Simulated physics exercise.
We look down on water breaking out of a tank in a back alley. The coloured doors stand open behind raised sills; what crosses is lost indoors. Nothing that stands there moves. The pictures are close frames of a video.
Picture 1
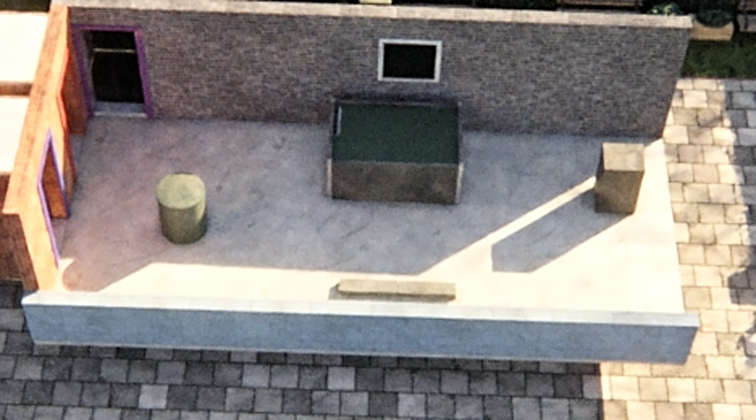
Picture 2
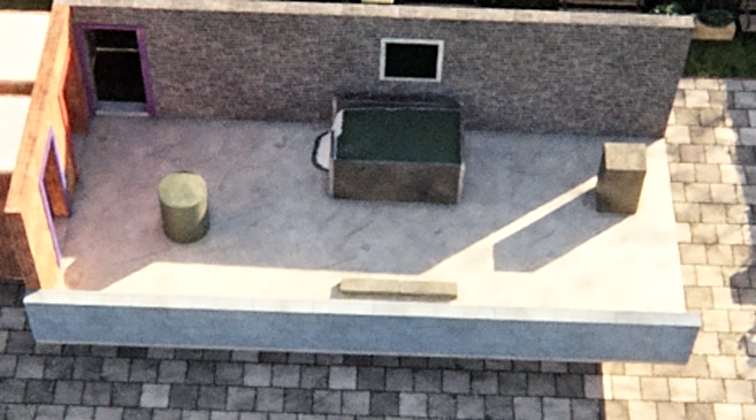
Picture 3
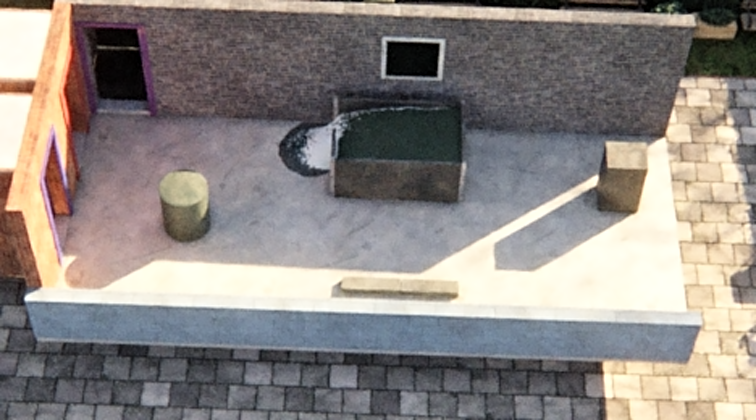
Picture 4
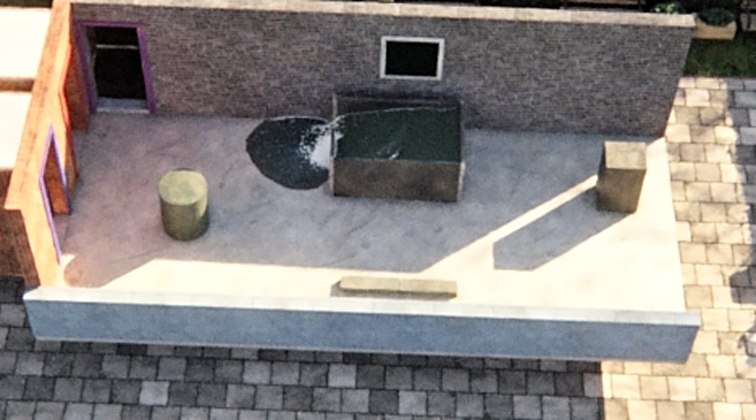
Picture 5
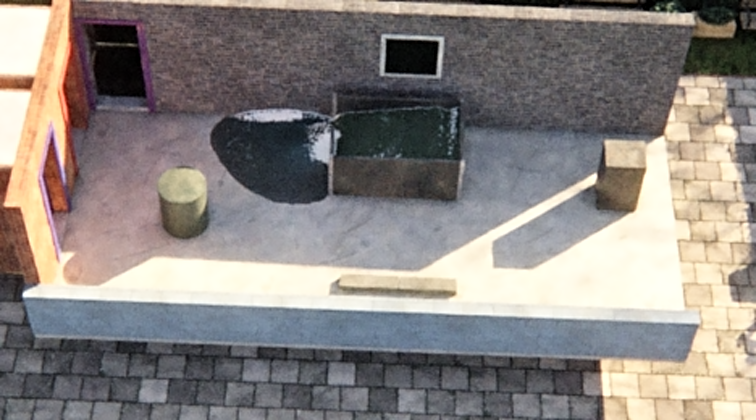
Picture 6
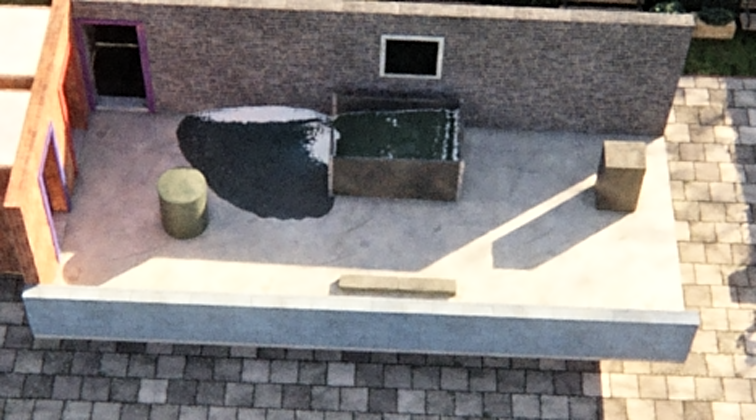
At the start, a tank of dark water sits still against the brick wall of a walled alley, with a purple-framed doorway at left. Water then breaks out through the tank's left side, foaming at the gap, and spreads leftward across the pale ground in a widening dark pool.
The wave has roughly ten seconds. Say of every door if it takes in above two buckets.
One by one: The red door floods; the blue door floods; the purple door floods.
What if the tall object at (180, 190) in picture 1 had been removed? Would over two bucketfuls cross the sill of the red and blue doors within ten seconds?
Red passes that mark, blue lets more in.
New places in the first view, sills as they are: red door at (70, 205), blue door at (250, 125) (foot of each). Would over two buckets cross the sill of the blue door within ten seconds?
My reading: The blue one floods.
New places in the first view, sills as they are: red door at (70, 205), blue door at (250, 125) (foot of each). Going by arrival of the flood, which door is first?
It is the one in blue.
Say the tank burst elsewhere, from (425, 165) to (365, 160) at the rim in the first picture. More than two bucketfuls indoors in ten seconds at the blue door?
Then: The blue door passes that mark.
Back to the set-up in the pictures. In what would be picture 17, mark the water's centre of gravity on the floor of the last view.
At about (311, 164).
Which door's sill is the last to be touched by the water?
I say the blue-painted one.
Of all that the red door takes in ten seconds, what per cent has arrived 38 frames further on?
Some 85 per cent.
A moment on, water covers 25 % of the floor; the red door under two buckets in, the blue door not reached, the purple door wet at the sill, nothing in.
Next, water covers 30 % of the floor; the red door far over two buckets in, the blue door under two buckets in, the purple door under two buckets in.
Then, water covers 35 % of the floor; the red door far over two buckets in, the blue door over two buckets in, the purple door over two buckets in.
Later, water covers 45 % of the floor; the red door far over two buckets in, the blue door over two buckets in, the purple door over two buckets in.
In the end, water covers 80 % of the floor; the red door far over two buckets in, the blue door far over two buckets in, the purple door over two buckets in.
